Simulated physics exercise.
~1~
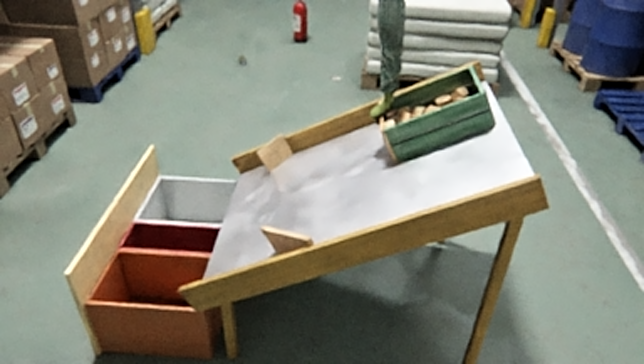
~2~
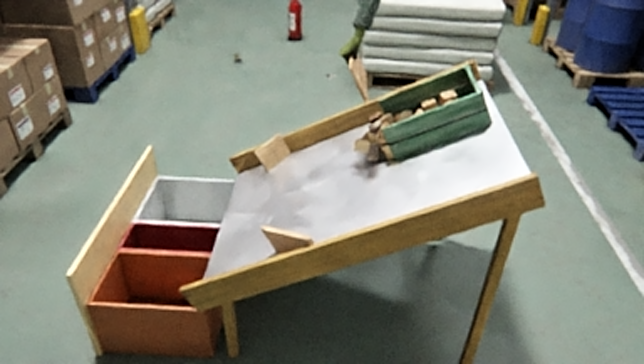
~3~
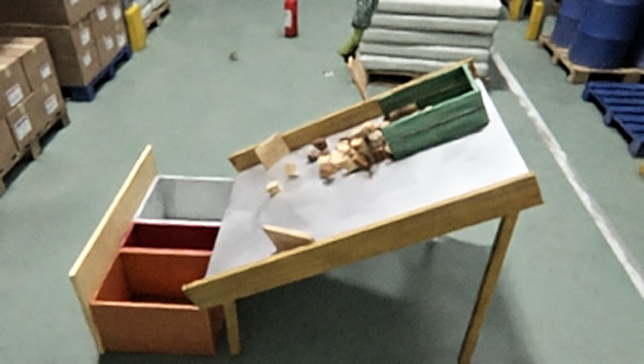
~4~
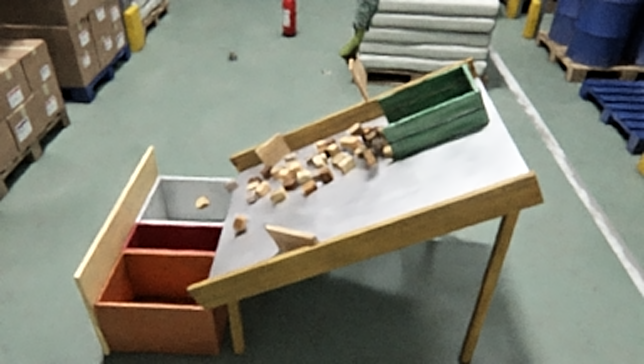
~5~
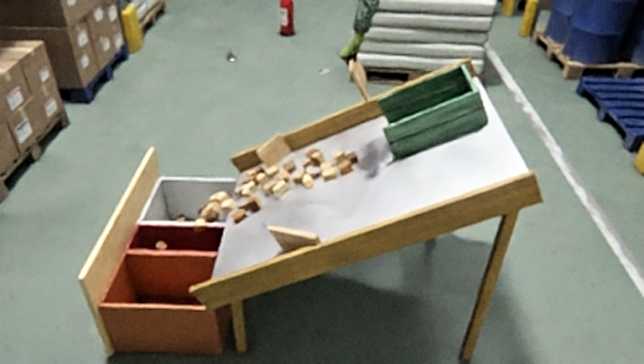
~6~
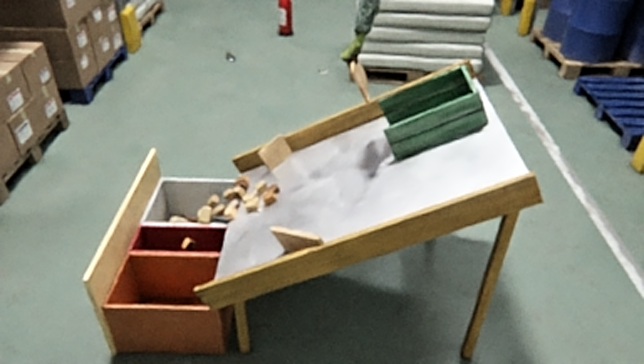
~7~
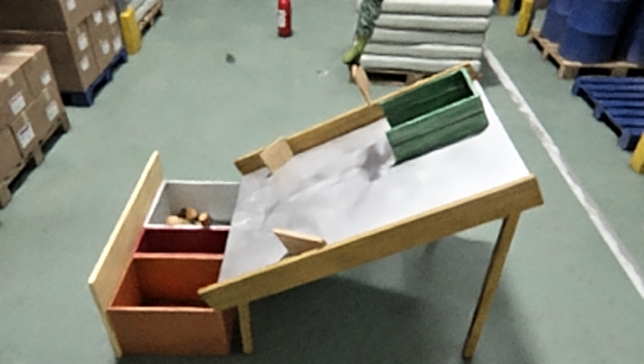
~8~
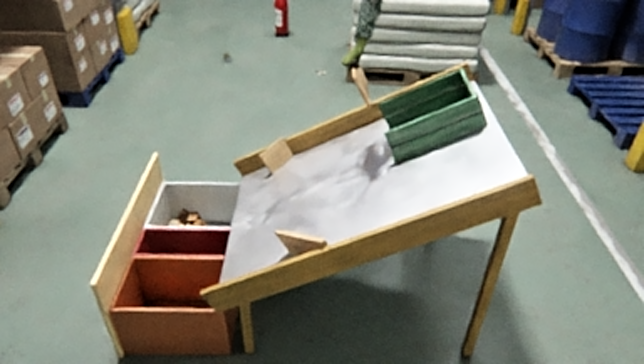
A sloping white table held a green pen of wooden blocks at its upper right, and once the gate came away they tumbled down left between two angled boards, most dropping into the white bin and a few into the red.
